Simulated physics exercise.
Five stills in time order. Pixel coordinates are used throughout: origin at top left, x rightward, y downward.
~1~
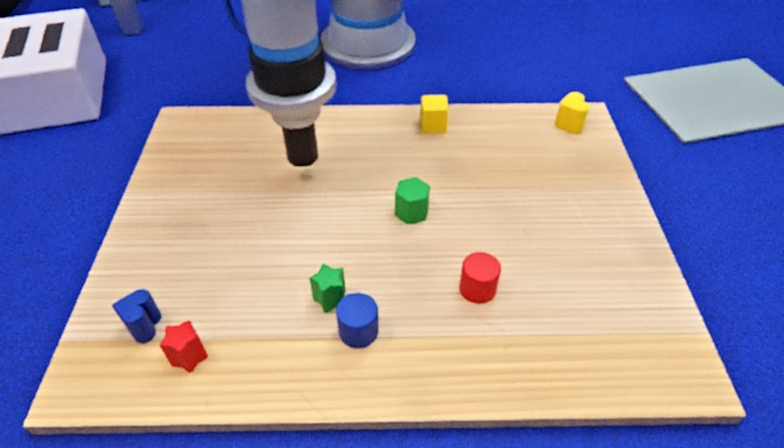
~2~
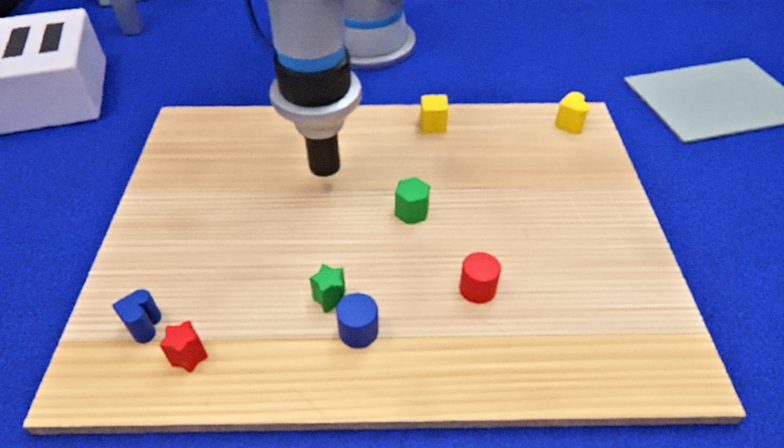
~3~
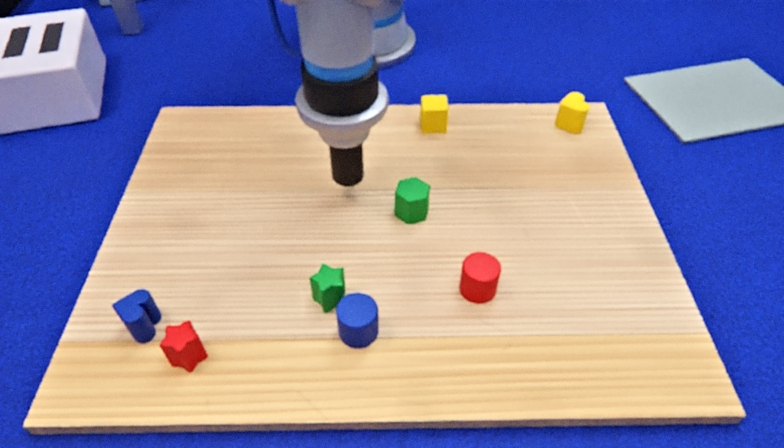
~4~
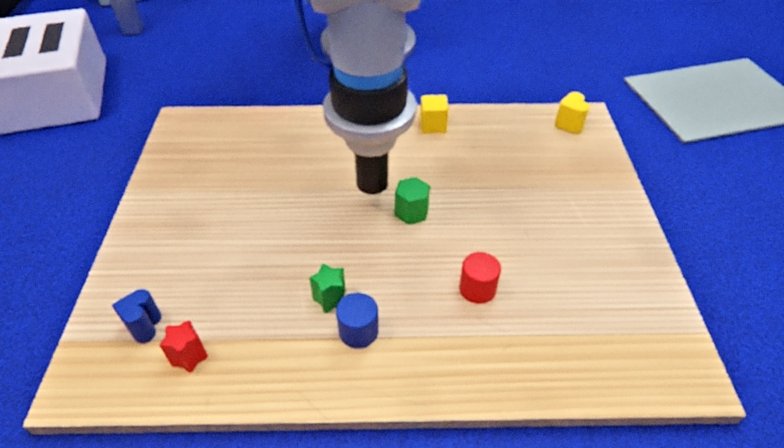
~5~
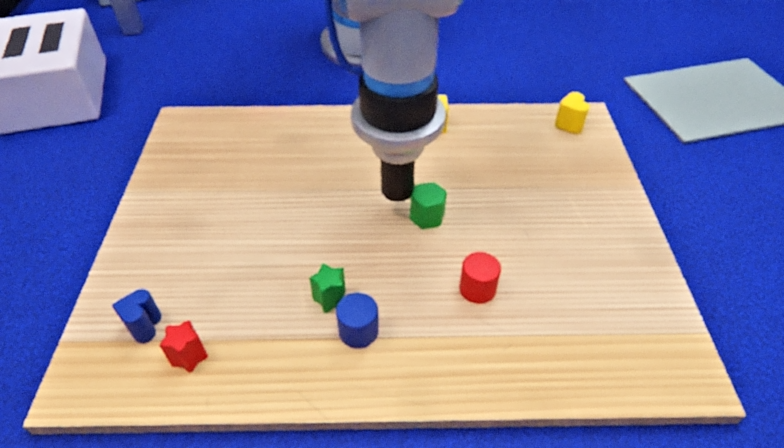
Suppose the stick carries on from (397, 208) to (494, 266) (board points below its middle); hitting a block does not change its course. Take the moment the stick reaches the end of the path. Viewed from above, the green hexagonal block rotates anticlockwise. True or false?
True.
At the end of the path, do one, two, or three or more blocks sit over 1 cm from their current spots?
It should be one.
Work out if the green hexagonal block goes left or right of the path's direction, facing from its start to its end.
The left.
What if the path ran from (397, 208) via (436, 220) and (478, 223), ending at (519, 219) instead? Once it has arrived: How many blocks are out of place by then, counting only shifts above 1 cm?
Number moved: 1.
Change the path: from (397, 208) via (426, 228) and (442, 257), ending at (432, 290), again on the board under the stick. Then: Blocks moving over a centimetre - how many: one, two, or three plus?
I expect just one block to be moved by more than 1 cm.
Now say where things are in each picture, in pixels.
Tip of the stick at (303, 157), middles of tops, green hexagonal block at (413, 188), red circular block at (482, 266), in the first frame.
Stick at (325, 167), nothing pushed, in the second frame.
Stick at (348, 176), nothing pushed, in the third frame.
Stick at (373, 184), nothing pushed, in the fourth frame.
Stick at (398, 191), green hexagonal block at (429, 193), red circular block at (482, 266), in the fifth frame.
On the path given first. One third of the way, stick at (429, 209); green hexagonal block at (465, 207), turned 20° anticlockwise.
Two thirds of the way, stick at (463, 229); green hexagonal block at (497, 215), turned 45° anticlockwise.
At the end, stick at (498, 249); green hexagonal block at (508, 217), turned 65° anticlockwise; red circular block at (485, 269).
